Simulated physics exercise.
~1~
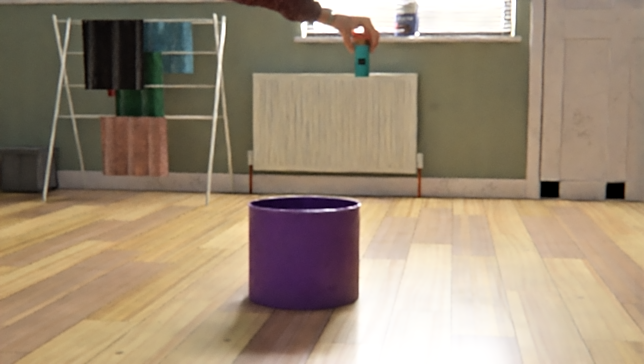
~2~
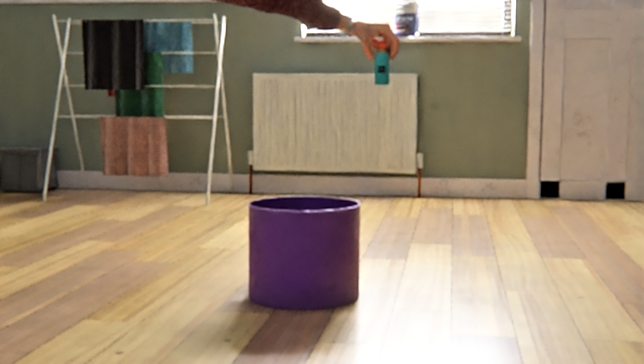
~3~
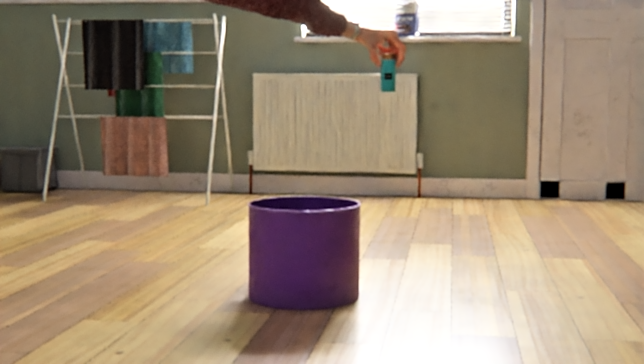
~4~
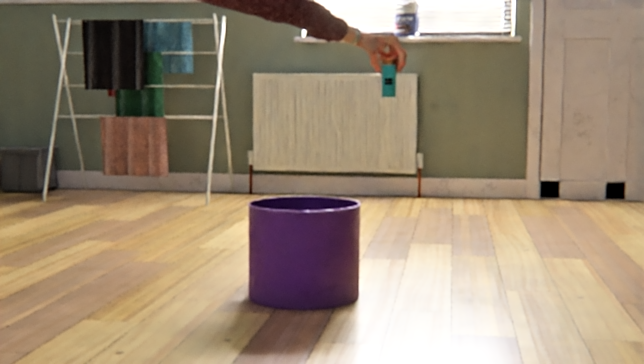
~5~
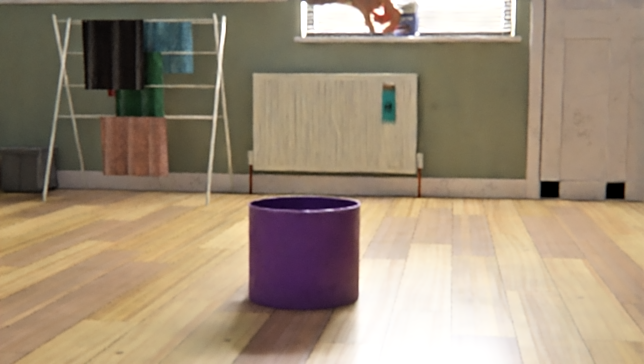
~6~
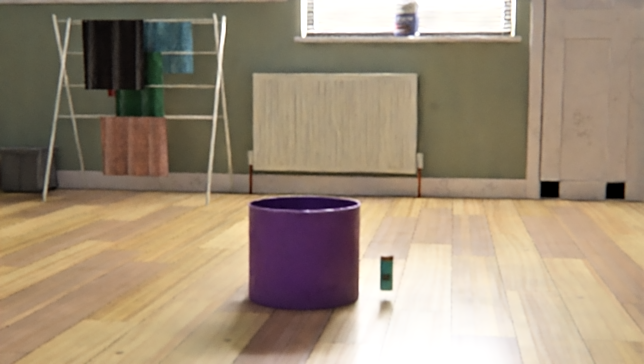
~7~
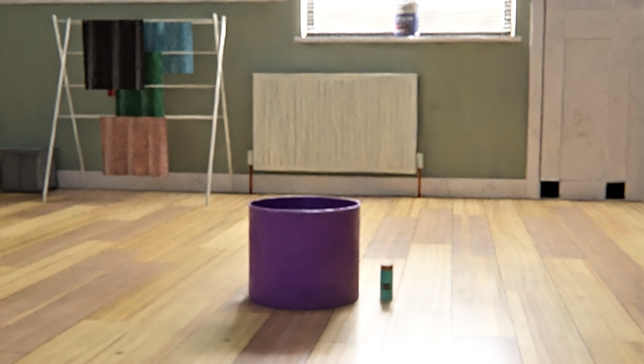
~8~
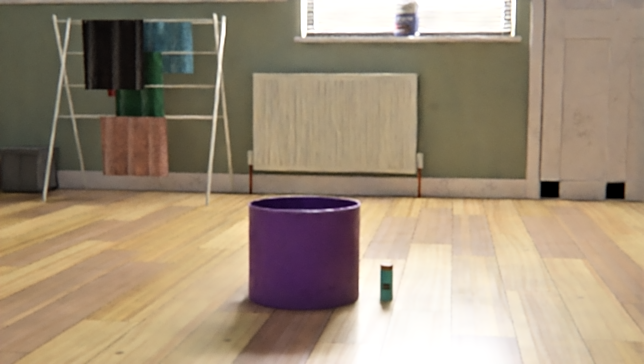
In a room with a wooden floor and a drying rack, a hand held a small turquoise shaker above a purple container, moved it right and slightly down, then let go, and it dropped to the floor beside the container, ending upright.
